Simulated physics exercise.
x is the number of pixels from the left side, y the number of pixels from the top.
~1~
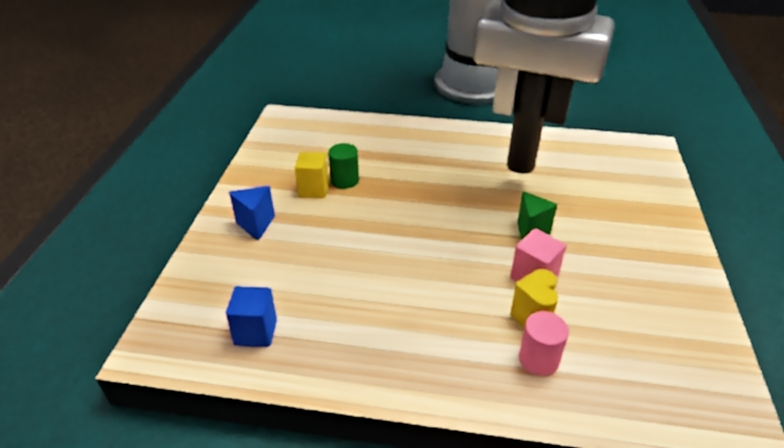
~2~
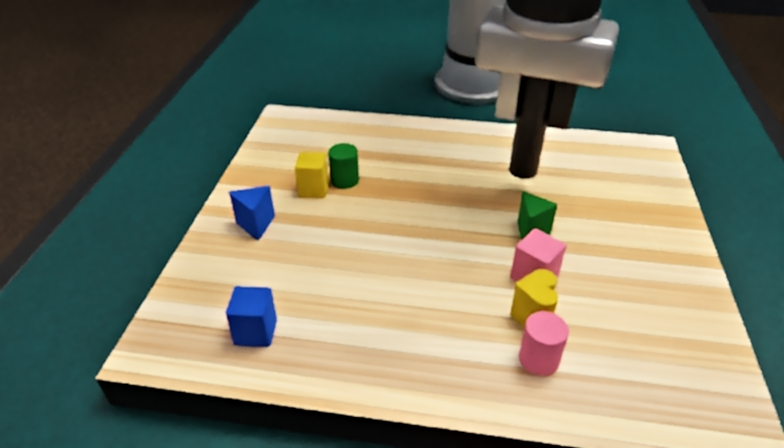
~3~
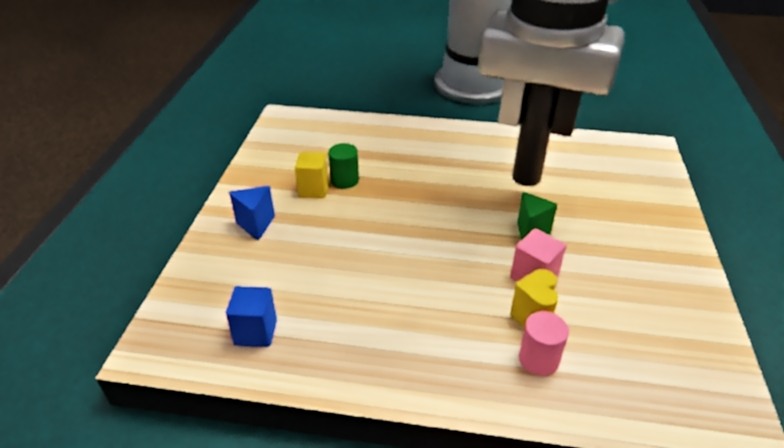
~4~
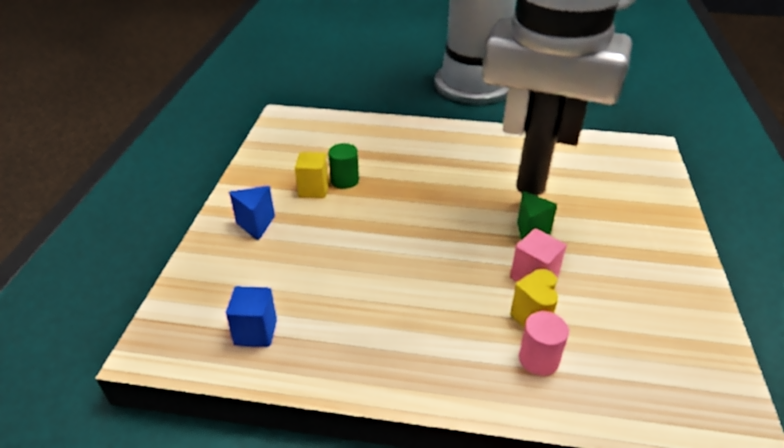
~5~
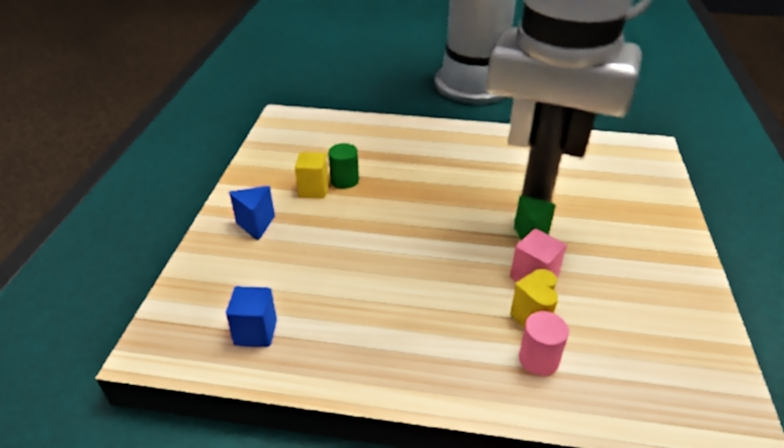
On a wooden board, a robot arm moves its black pusher down to the green block.
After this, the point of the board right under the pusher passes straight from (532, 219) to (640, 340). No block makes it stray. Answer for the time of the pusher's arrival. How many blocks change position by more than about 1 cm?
Here I'd predict a lone block moving more than 1 cm.
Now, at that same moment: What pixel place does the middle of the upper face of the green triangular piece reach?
Around (539, 223).
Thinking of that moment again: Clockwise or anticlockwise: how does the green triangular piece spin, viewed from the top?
It is turned clockwise.
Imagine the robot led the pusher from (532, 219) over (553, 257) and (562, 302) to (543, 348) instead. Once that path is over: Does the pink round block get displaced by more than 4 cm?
In short: No.
On the path given first. One third of the way, pusher (569, 235); green triangular piece (539, 223), turned 45° clockwise; pink square block (540, 248).
Two thirds of the way, pusher (606, 274); green triangular piece (539, 223), turned 45° clockwise; pink square block (540, 248).
At the end, pusher (648, 320); green triangular piece (539, 223), turned 45° clockwise; yellow heart in place; pink square block (540, 248).
